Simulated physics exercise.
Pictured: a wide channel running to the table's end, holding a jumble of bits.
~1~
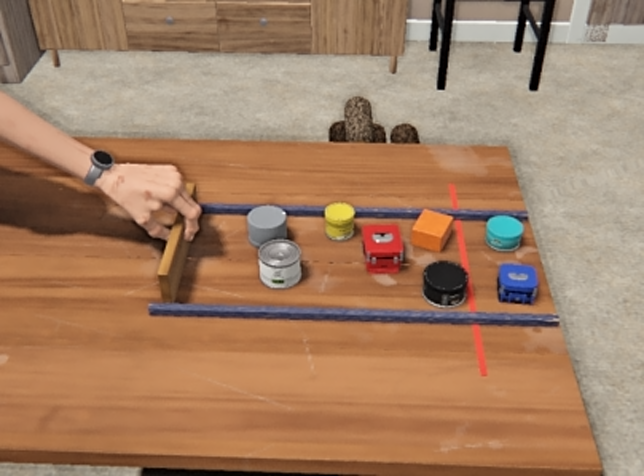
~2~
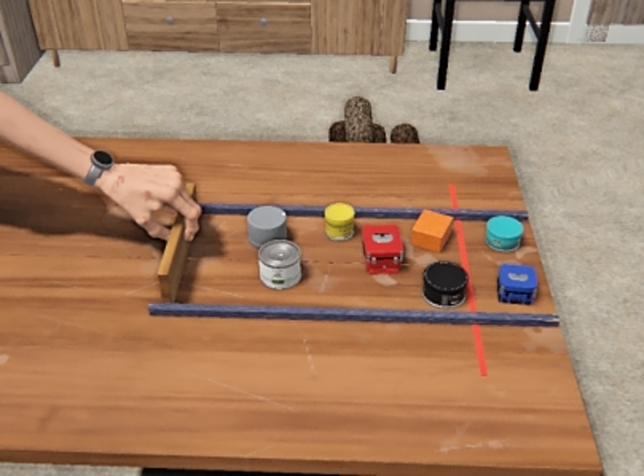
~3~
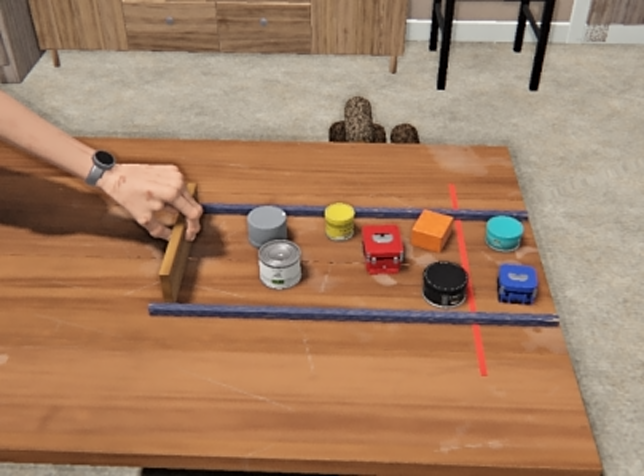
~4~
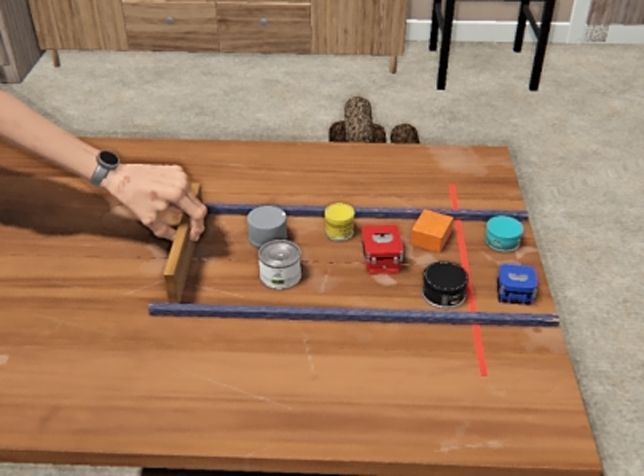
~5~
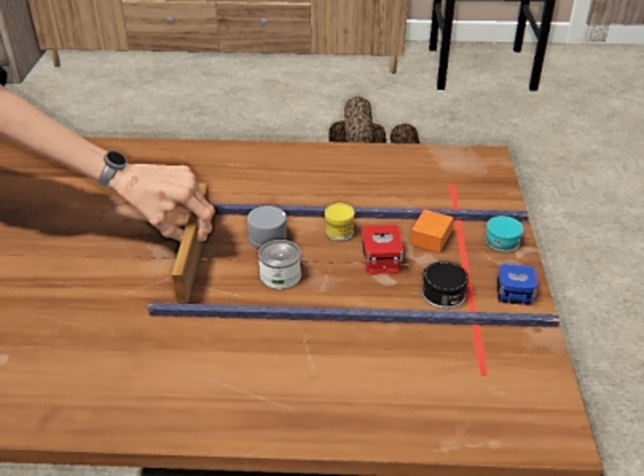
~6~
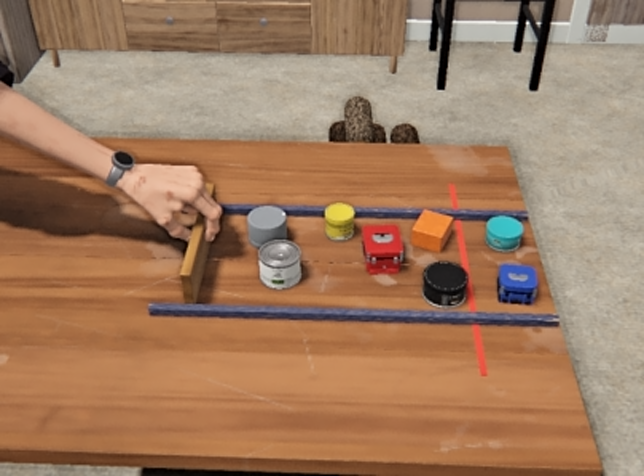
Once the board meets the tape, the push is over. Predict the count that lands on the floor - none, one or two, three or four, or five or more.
The number going over the end will be just one or two.
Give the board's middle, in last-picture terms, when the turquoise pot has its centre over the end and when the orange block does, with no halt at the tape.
The middle is at (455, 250) when it's the turquoise pot, and at (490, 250) when it's the orange block.
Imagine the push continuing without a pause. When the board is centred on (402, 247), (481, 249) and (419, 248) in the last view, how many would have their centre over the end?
Per position: 0 / 2 / 0.
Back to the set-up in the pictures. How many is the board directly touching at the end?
Tally at the end: 3.
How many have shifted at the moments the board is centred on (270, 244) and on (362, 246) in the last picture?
2 and 4.
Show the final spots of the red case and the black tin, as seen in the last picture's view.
First object: (515, 260); second object: (532, 296).
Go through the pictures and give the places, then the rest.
In the first frame, turquoise pot (504, 234); blue case (516, 285); black tin (445, 285); board (180, 242); tape (466, 266).
In the second frame, blue case (516, 285); yellow pot (340, 223).
In the third frame, black tin (445, 285); orange block (432, 231).
In the fourth frame, turquoise pot (504, 234); red case (382, 249).
In the fifth frame, blue case (516, 285); board (193, 242).
In the sixth frame, turquoise pot (504, 234); blue case (516, 285); black tin (445, 285); board (201, 242); tape (466, 266).
Early on, none off yet; turquoise pot at rest near (504, 234); blue case at rest near (516, 285); black tin at rest near (445, 285).
Finally, the number that fall off is one or two; lost, blue case and turquoise pot.
